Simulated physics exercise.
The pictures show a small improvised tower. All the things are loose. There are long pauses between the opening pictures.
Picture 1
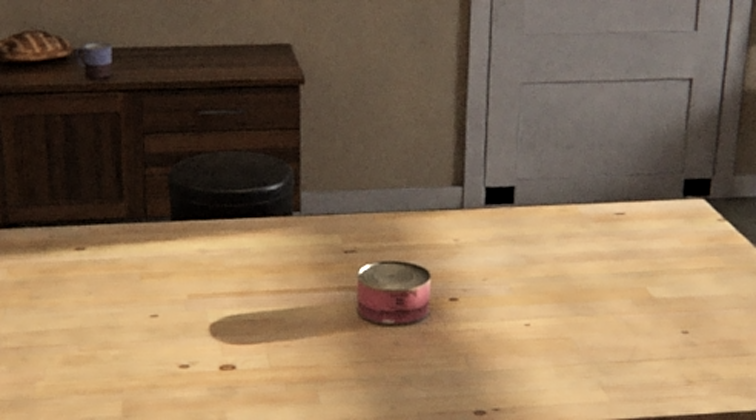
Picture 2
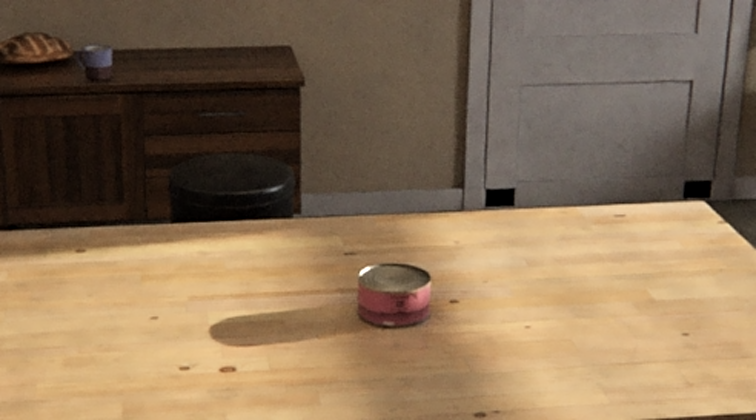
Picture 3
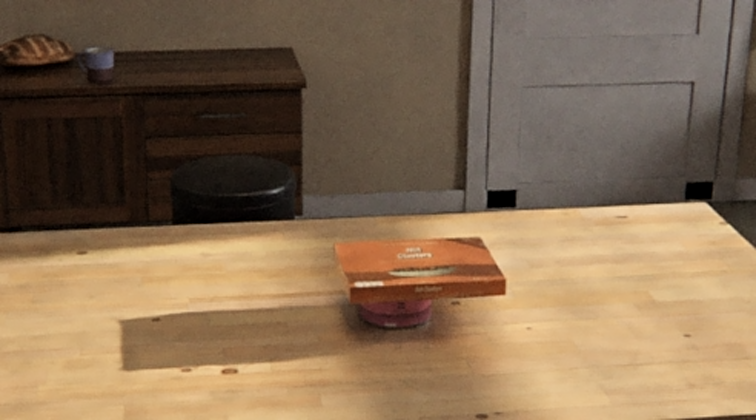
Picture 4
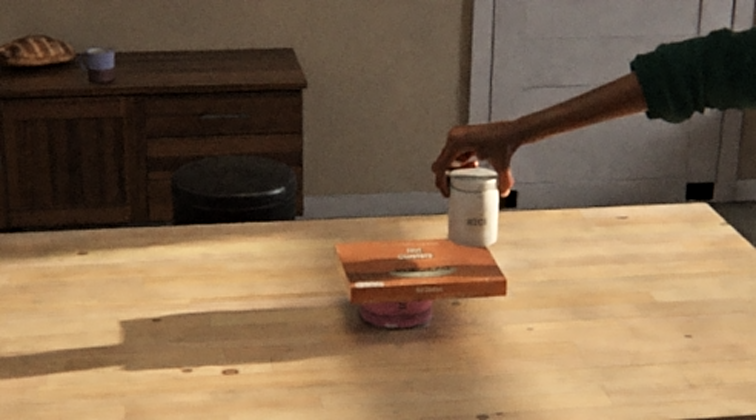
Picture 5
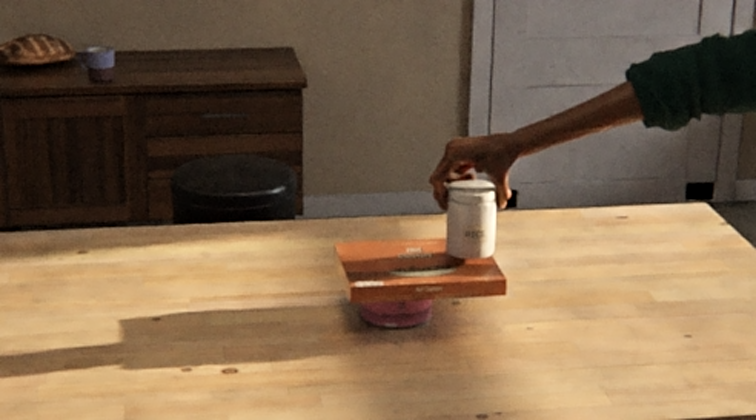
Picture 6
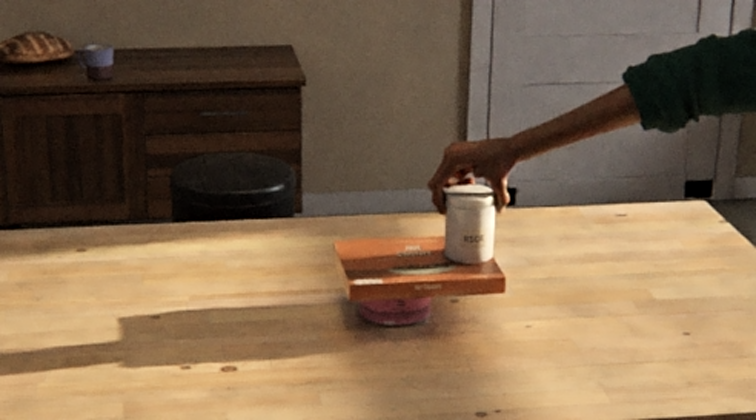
Hand lowering a white lidded jar onto the right side of an orange packet resting across a pink tin on a wooden table.
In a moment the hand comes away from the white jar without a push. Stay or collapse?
As it turns out, it comes apart.
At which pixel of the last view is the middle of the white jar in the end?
At about (553, 285).
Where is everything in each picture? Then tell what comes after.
In the first picture, the last thing is not in view yet.
In the second picture, the last thing is not in view yet.
In the third picture, the last thing is not in view yet; orange packet (418, 268).
The fourth picture shows still above its spot; white jar (473, 207); orange packet (418, 269).
The fifth picture shows still above its spot; white jar (471, 219); orange packet (418, 268).
The sixth picture shows in place under the hand; white jar (469, 224); orange packet (417, 266).
Then, 0.30 s after the last picture, white jar now fallen; orange packet tipped 36° from how it was.
Then, 0.40 s after the last picture, orange packet tipped 49° from how it was.
Then, 0.60 s after the last picture, things are still on the move.
Then, 1.30 s after the last picture, nothing new.
At rest, fallen, white jar; the other 2 in place. Seen from the same camera at the end, white jar near (553, 286). The stack gives way.
